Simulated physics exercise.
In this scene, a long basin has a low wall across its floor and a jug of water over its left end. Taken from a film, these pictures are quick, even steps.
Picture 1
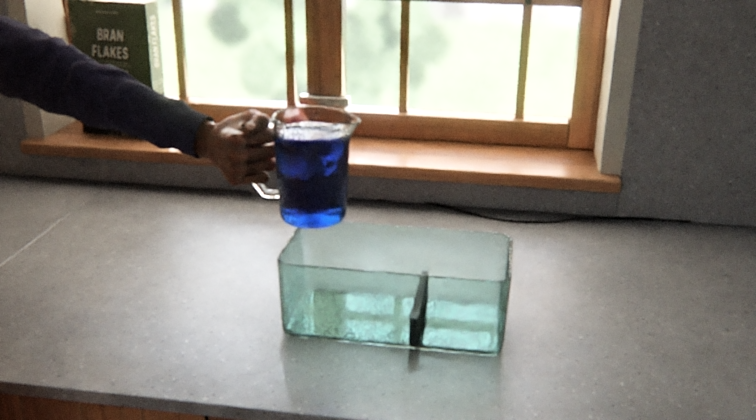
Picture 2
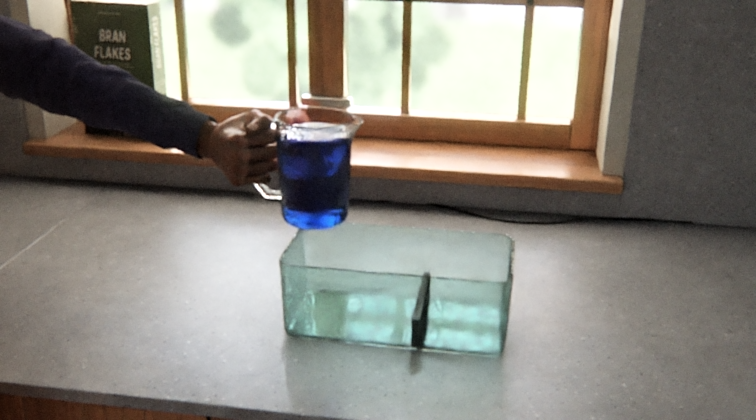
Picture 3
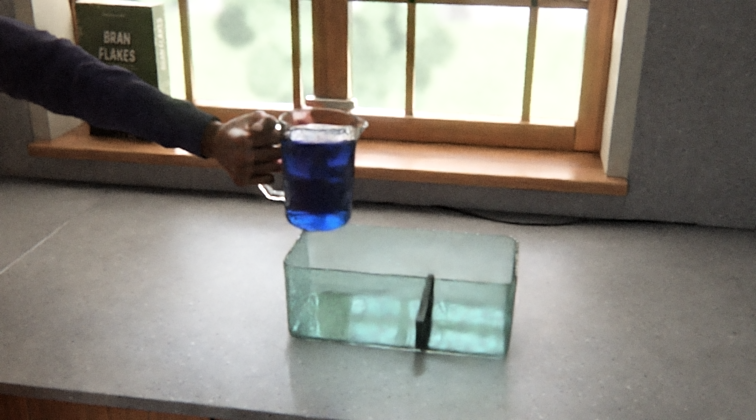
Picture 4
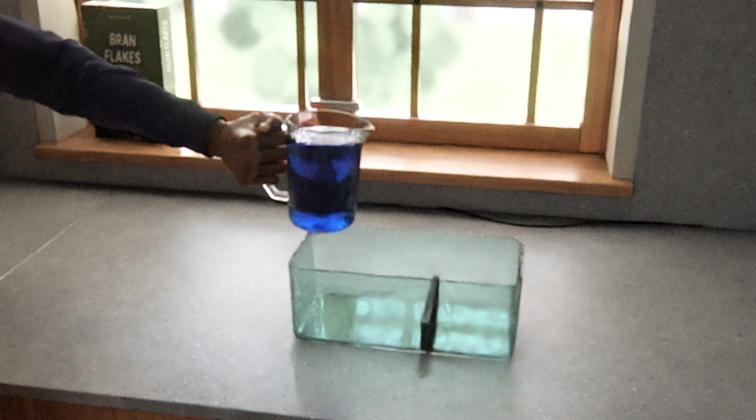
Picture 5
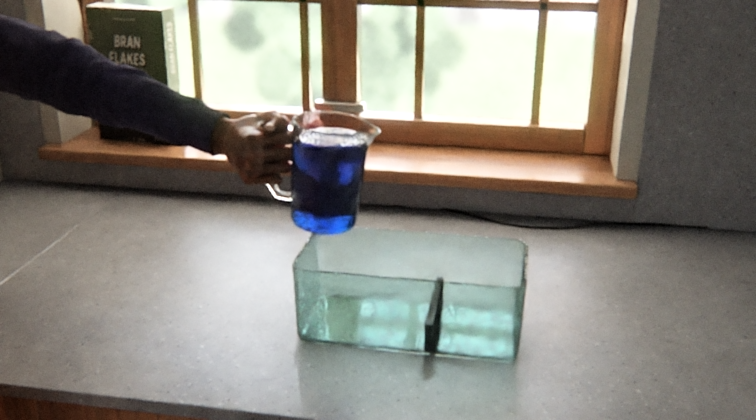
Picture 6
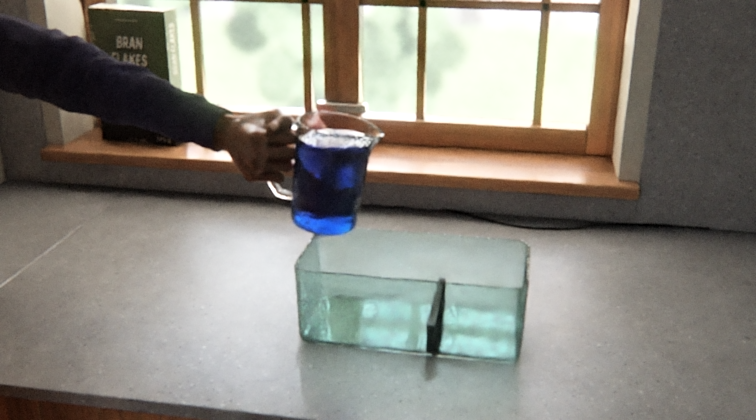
A hand reaching in from the left, in a dark sleeve, holds a clear glass jug of blue water above the left part of a long pale-green glass basin, seen from the front and slightly above on a grey counter. Behind stand a wooden-framed window and a dark green bran flakes box, and a low black wall divides the basin. The jug begins upright and leans slightly to the right, while the view shifts a little, sliding everything gently rightward.
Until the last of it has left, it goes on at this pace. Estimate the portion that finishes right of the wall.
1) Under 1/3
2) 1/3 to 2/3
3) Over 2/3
2, 1/3 to 2/3.
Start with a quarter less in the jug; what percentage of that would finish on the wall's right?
Near 35 %.
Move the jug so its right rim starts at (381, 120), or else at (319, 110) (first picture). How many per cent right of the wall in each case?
The first gives 90 %, the second 5 %.
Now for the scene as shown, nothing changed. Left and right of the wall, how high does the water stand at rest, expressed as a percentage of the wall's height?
On the left 30 %, on the right 60 %.
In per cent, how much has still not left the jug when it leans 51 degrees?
90 %.
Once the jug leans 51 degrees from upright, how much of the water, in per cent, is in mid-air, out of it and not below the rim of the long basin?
Share out of both vessels: Approx. 5 %.
A moment on, the jug is tipped part way and 92 per cent is still to pour, 1 is left of the wall and 0 right of it.
Next, the jug is tipped on its side and 55 per cent is still to pour, 6 is left of the wall and 26 right of it.
Then the jug is tipped on its side and 13 per cent is still to pour, 30 is left of the wall and 52 right of it.
Later the jug is tipped on its side and 2 per cent is still to pour, 44 is left of the wall and 53 right of it.
In the end 46 per cent lies left of the wall, 53 right of it and 0 outside.
